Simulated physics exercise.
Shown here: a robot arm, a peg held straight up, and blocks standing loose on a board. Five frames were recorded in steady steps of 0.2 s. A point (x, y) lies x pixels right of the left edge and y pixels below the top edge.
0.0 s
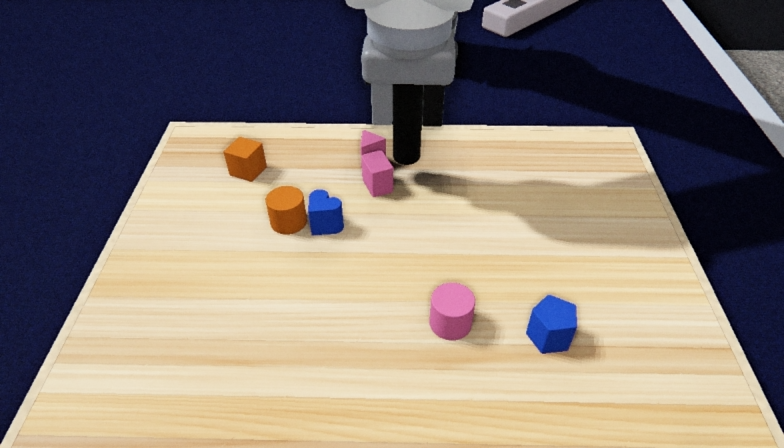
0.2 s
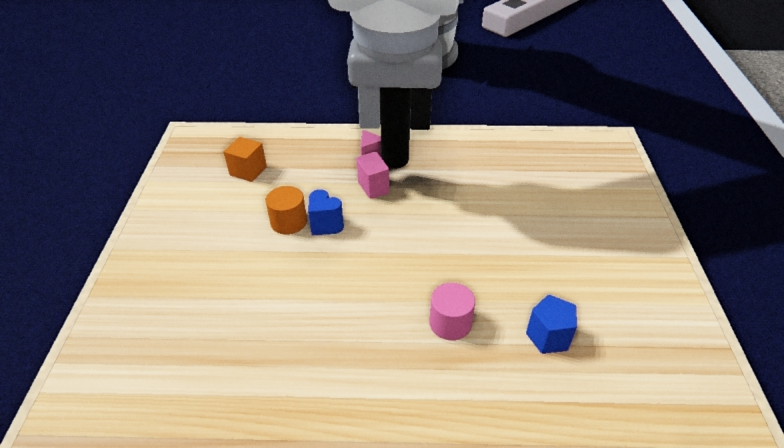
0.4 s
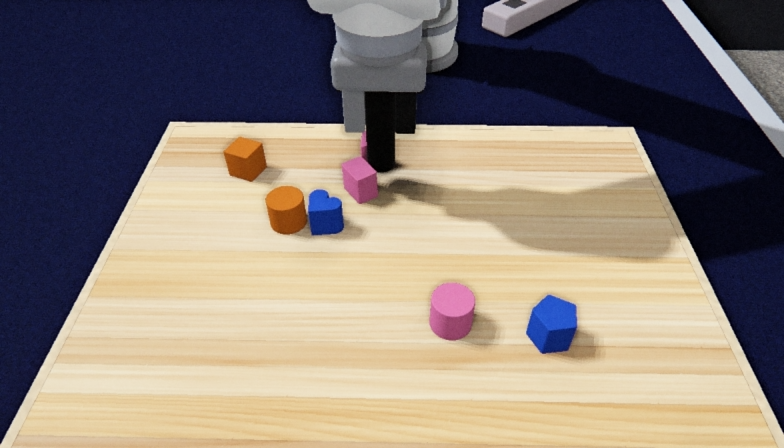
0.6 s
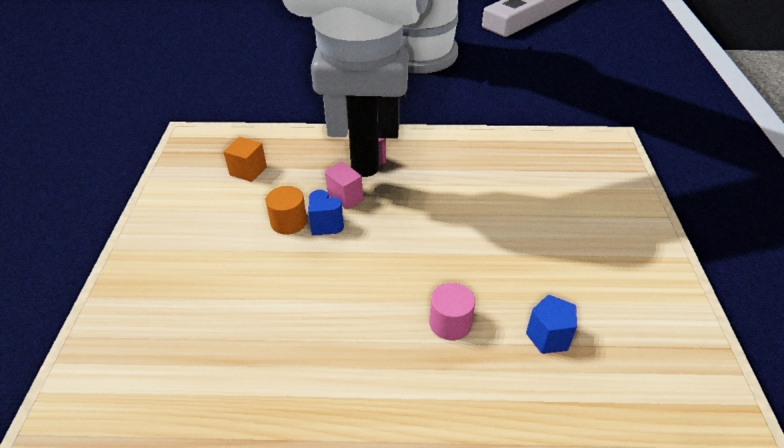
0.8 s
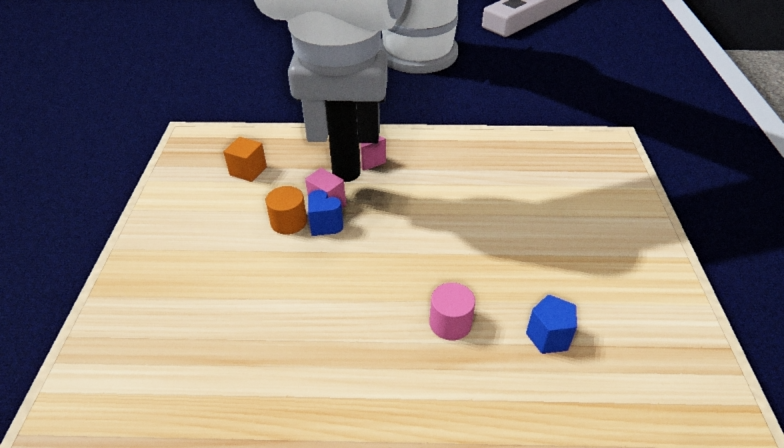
A robot arm's upright black peg moves left and slightly toward the viewer across a wooden board, pushing a pink block away from a pink triangle and up close behind the blue heart, beside the orange disc.
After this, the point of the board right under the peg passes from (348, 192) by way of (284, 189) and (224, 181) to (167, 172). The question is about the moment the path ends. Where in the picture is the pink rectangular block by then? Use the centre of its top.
At the end it should sit near (298, 183).
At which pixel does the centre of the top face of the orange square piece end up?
Its top centre is at about (228, 140).
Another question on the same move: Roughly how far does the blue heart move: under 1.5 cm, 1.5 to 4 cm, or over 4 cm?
Travel: Within 1.5 cm.
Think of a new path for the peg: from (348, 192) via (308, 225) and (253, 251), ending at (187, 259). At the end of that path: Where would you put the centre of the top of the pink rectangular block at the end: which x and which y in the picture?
Roughly at (146, 243).
The first path, step by step. One third of the way, peg (281, 172); orange disc (276, 203); blue heart (317, 203), turned 30° anticlockwise; pink rectangular block (298, 183), turned 35° anticlockwise.
Two thirds of the way, peg (219, 164); orange square piece (229, 140), turned 75° clockwise; orange disc (276, 203); blue heart (317, 203), turned 30° anticlockwise; pink rectangular block (298, 183), turned 35° anticlockwise.
At the end, peg (161, 154); orange square piece (228, 140), turned 80° clockwise; orange disc (276, 203); blue heart (317, 203), turned 30° anticlockwise; pink rectangular block (298, 183), turned 35° anticlockwise.
